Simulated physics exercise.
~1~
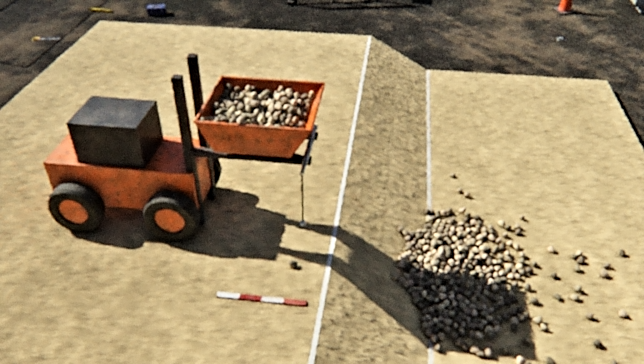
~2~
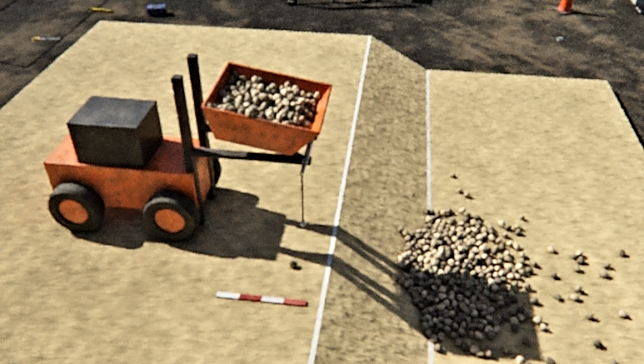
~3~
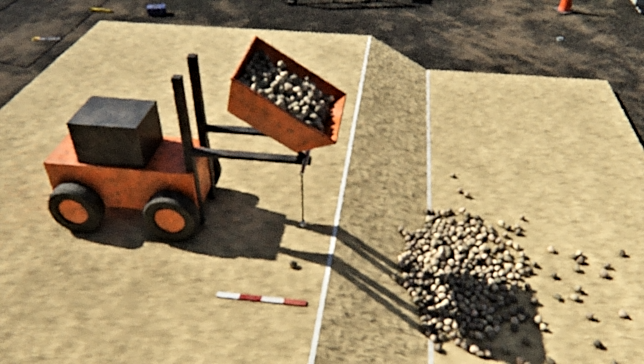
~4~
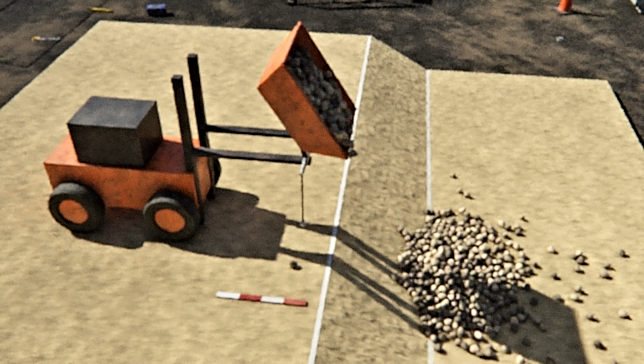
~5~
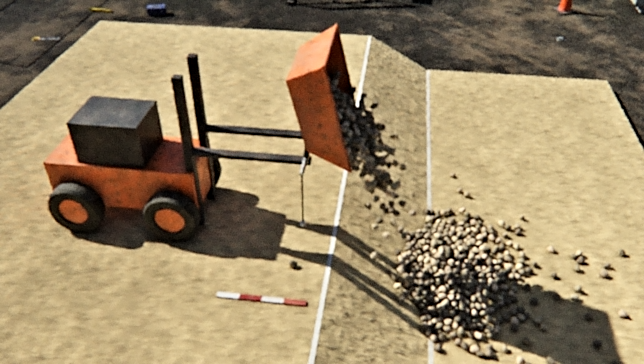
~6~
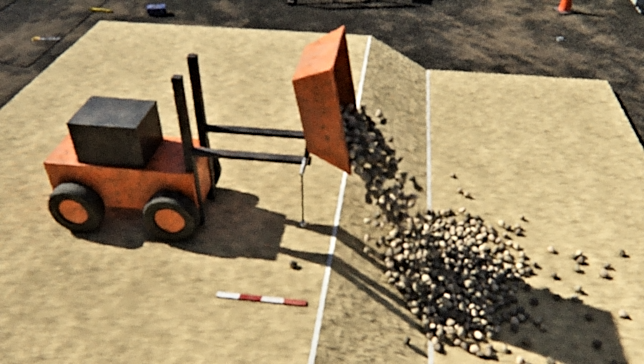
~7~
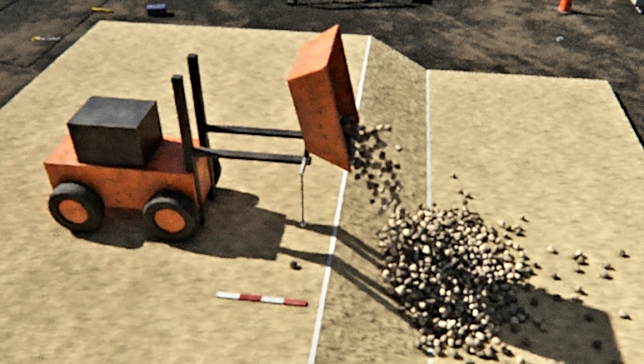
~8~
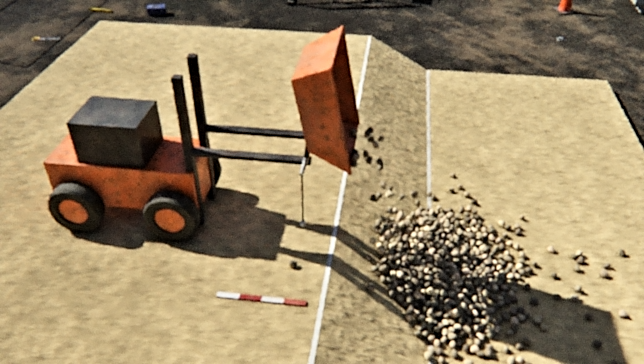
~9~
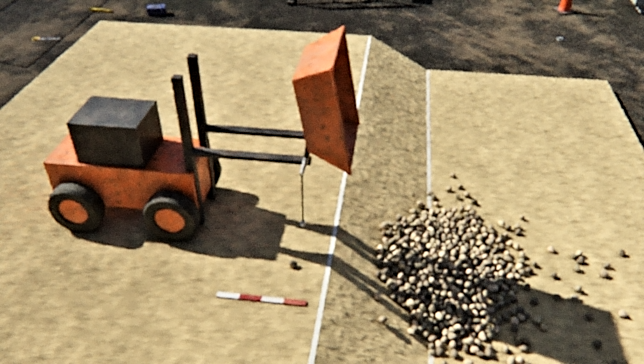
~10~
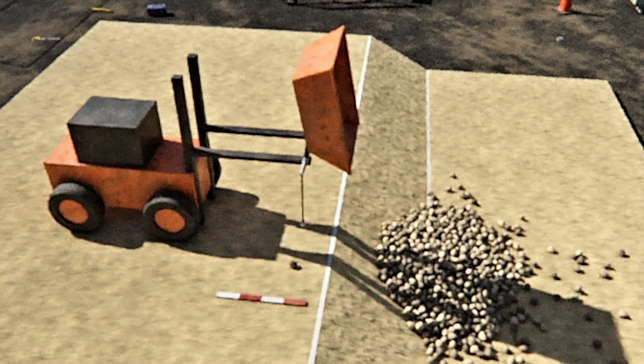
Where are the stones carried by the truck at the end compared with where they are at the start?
At the start they sit up in the orange skip, and by the end they have dropped lower and to the right, lying on the slope and the pile below.
